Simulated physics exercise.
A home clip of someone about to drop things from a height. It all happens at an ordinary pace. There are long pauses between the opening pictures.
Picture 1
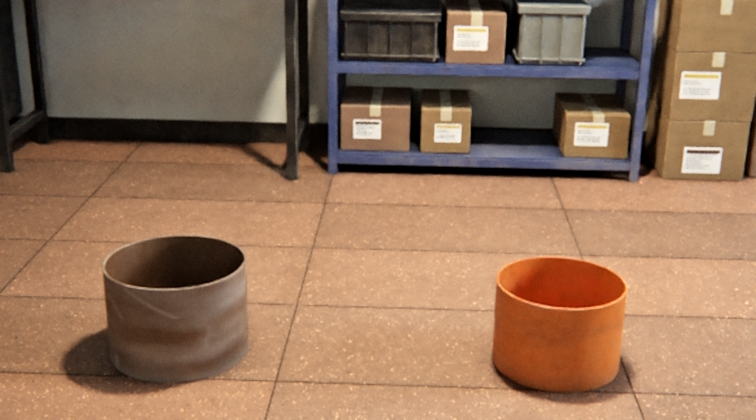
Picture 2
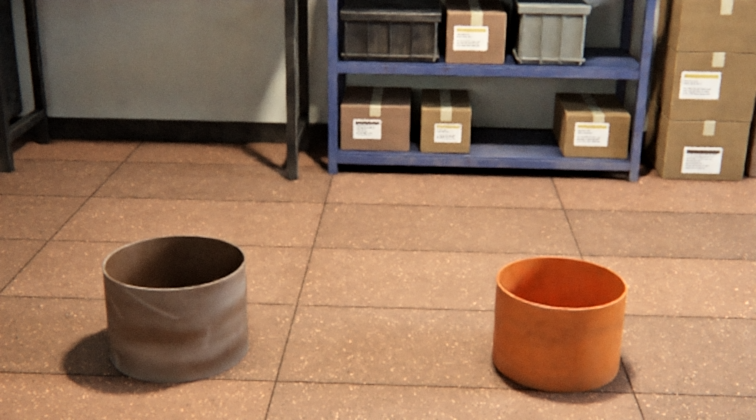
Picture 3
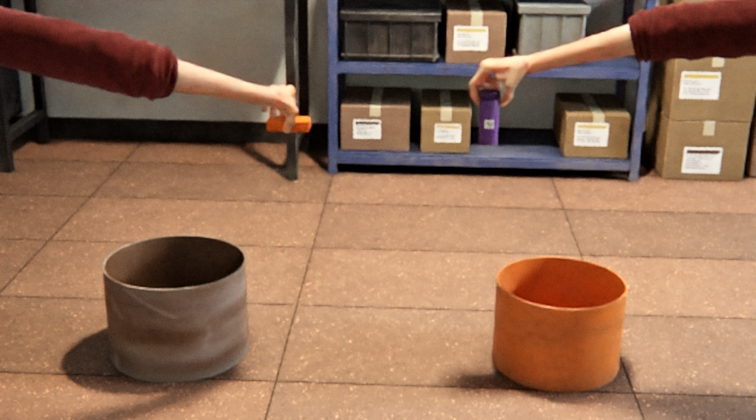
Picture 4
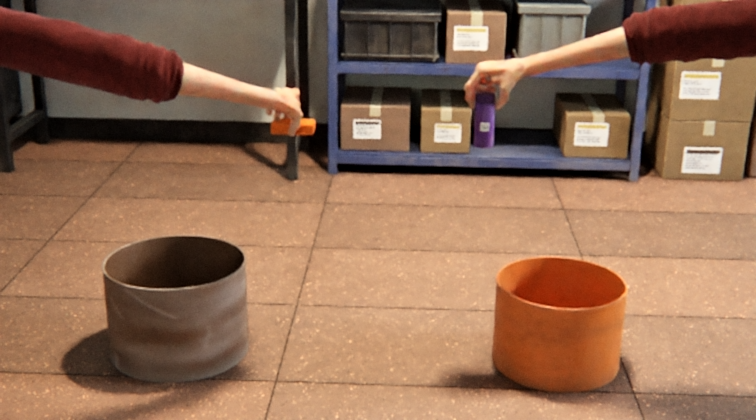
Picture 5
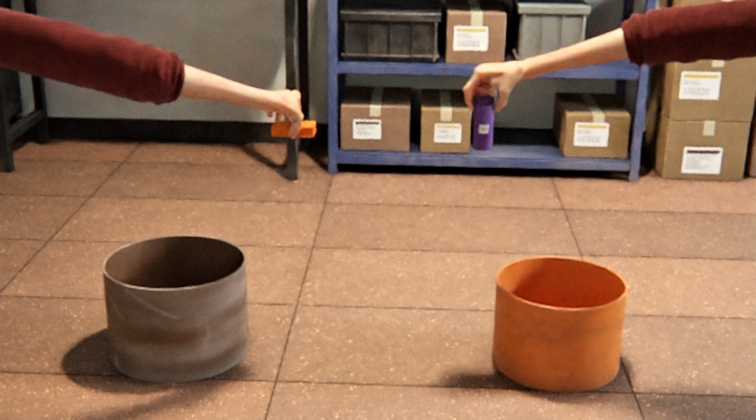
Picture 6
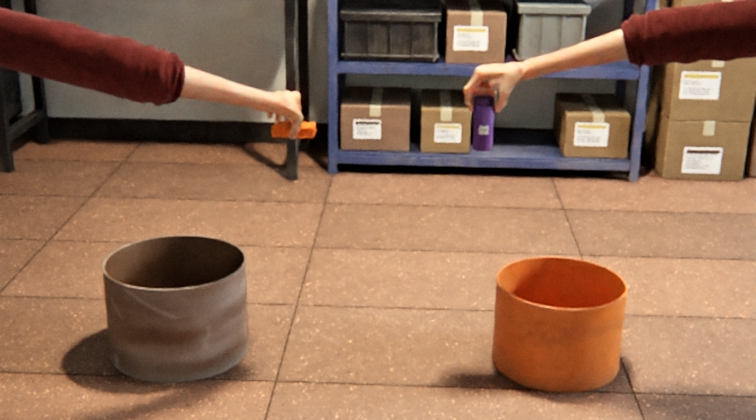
Two arms reach in above two buckets and hold up an orange sponge and purple shaker.
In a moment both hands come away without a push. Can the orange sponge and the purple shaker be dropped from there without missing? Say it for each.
As it turns out, the orange sponge ends up outside, the purple shaker ends up outside.
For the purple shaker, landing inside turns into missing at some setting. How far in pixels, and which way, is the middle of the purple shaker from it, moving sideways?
About 24 pixels right.
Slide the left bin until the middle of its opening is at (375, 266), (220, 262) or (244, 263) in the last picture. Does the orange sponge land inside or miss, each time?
In turn it is not caught; is not caught; lands inside.
Then, 0.22 s after the last picture, orange sponge falling near (295, 191); purple shaker falling near (480, 185).
At rest, the orange sponge misses, near (298, 348); the purple shaker misses, near (473, 336).
